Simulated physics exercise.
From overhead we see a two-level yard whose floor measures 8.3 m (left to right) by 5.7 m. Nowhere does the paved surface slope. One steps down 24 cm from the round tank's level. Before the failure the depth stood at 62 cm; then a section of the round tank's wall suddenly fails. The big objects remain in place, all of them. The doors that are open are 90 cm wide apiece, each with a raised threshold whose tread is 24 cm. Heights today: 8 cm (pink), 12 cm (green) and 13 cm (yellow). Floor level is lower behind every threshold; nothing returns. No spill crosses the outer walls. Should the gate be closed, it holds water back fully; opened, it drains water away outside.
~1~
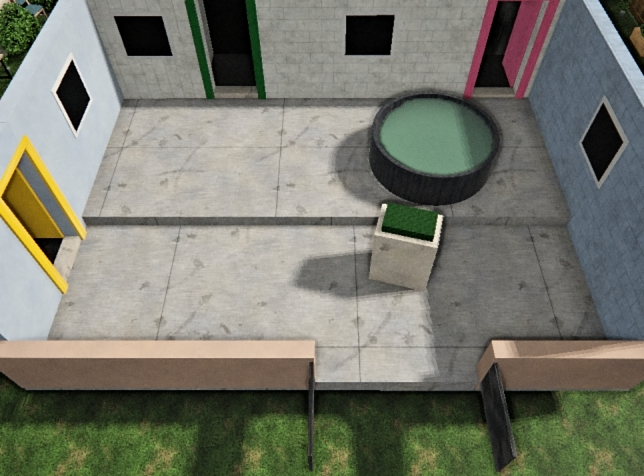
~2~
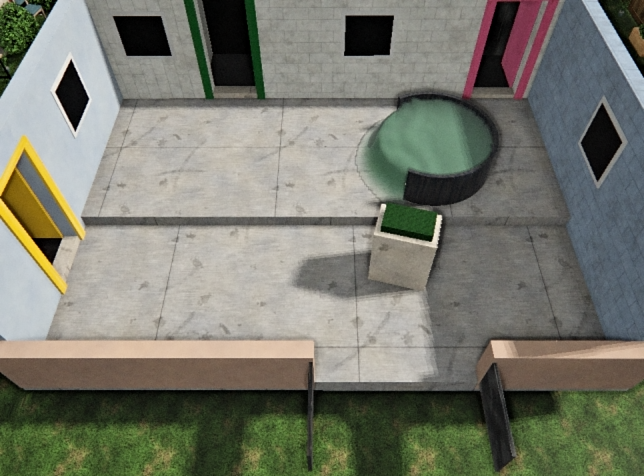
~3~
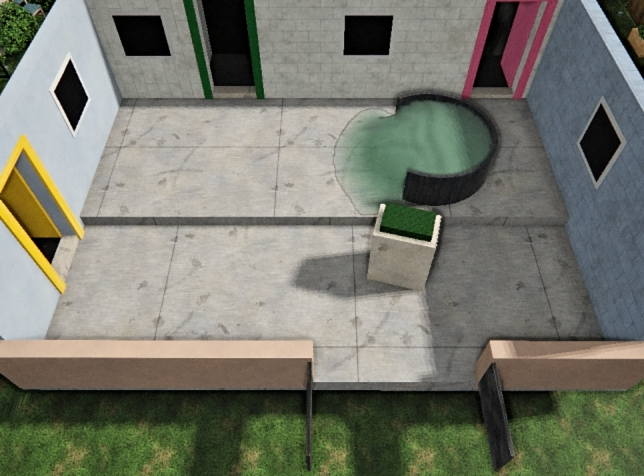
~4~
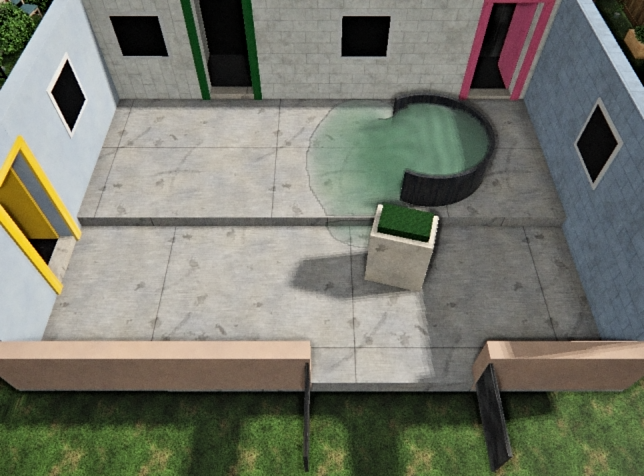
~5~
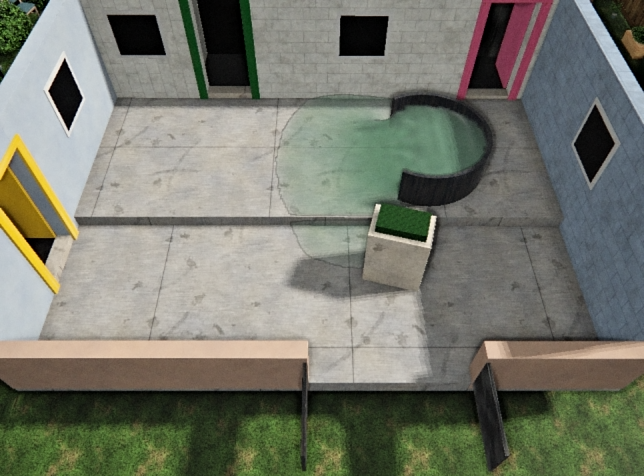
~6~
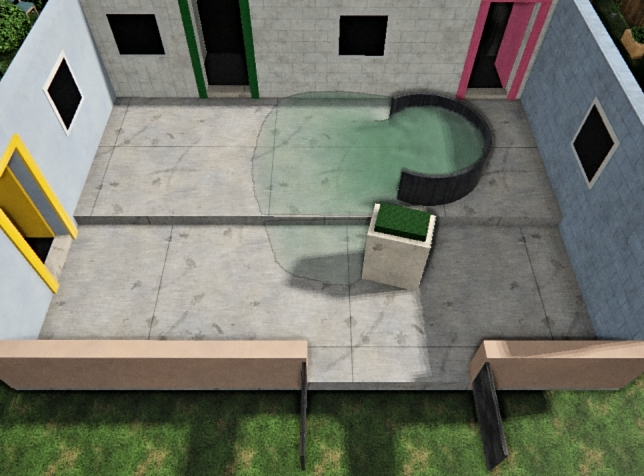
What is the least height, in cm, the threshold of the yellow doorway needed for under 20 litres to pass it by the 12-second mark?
About 10.5 cm.
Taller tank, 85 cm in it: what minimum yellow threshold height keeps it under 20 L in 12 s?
About 16 cm.
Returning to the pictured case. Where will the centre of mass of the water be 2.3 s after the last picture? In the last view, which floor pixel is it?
Approximately (238, 176).
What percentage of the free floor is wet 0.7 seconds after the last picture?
Roughly 45 percent of the floor is wet.
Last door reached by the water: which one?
Last comes the pink one.
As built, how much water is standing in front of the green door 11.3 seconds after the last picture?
The depth there is around 2.5 cm.
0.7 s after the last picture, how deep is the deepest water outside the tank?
20 cm.
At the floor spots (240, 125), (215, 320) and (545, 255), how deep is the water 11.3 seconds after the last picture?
First 2, then 8, then 7 cm.
Then, 0.7 s after the last picture water covers 45 % of the floor, deepest (20 cm) near (358, 164); it has not reached the yellow door.
Then, 2.3 s after the last picture water covers 65 % of the floor, deepest (32 cm) near (116, 100); 17 cm at the yellow door, 0 litres in over its 13 cm threshold.
Then, 11.3 s after the last picture water covers 90 % of the floor, deepest (11 cm) near (558, 227); 6 cm at the yellow door, 6 litres in over its 13 cm threshold.
At the yellow door as built, the water peaked near 17 cm, 2.3 s after the last picture.
With a threshold of 8.5 cm, 44 litres would have come in within the 12 s; with 11.5 cm, 13 litres. So under 20 litres takes about 10.5 cm.
